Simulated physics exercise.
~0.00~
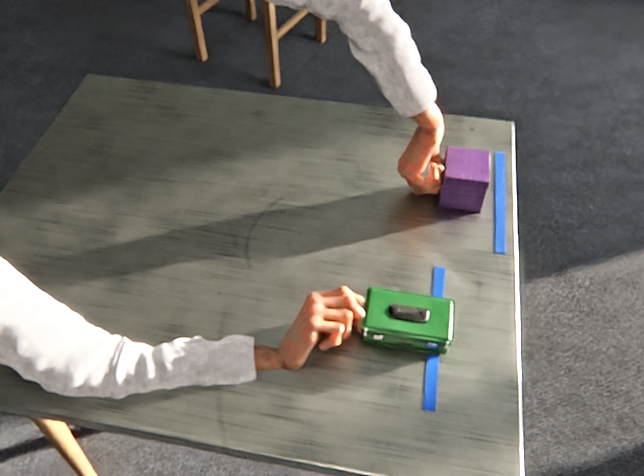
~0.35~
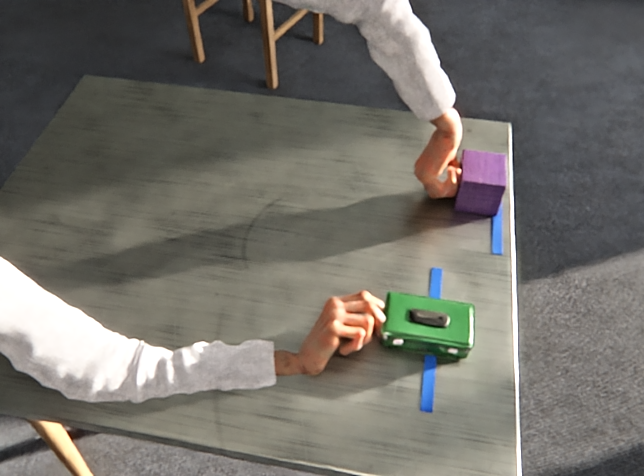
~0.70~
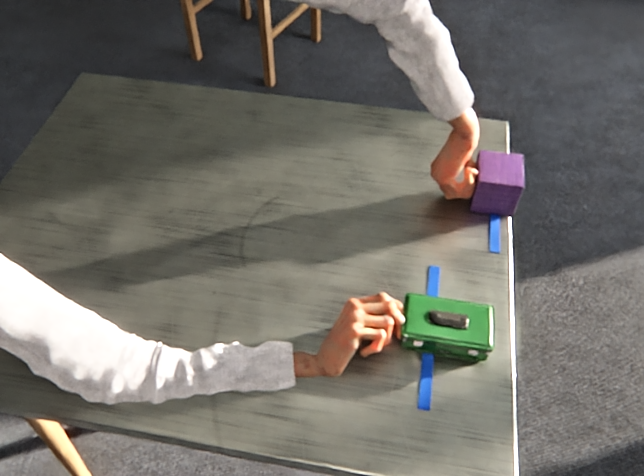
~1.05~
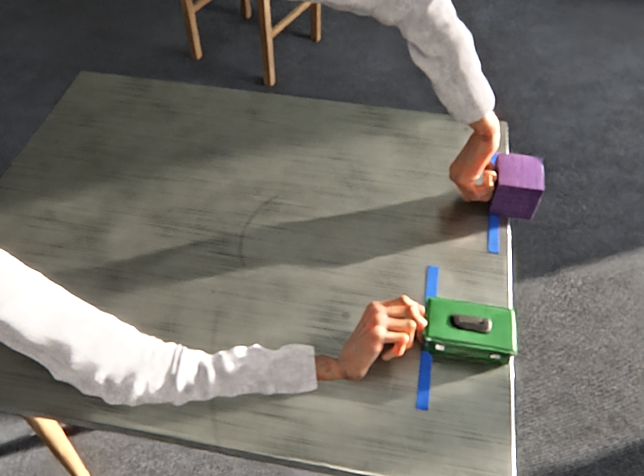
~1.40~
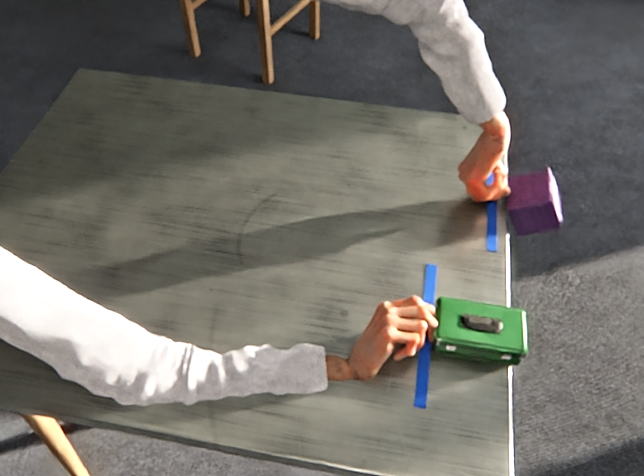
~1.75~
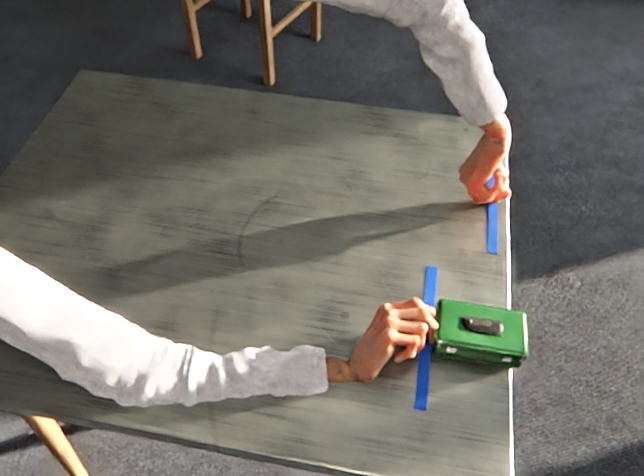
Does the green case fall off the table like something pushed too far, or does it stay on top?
The green case stays on the table, jutting a little over the right edge, while the purple block falls off.
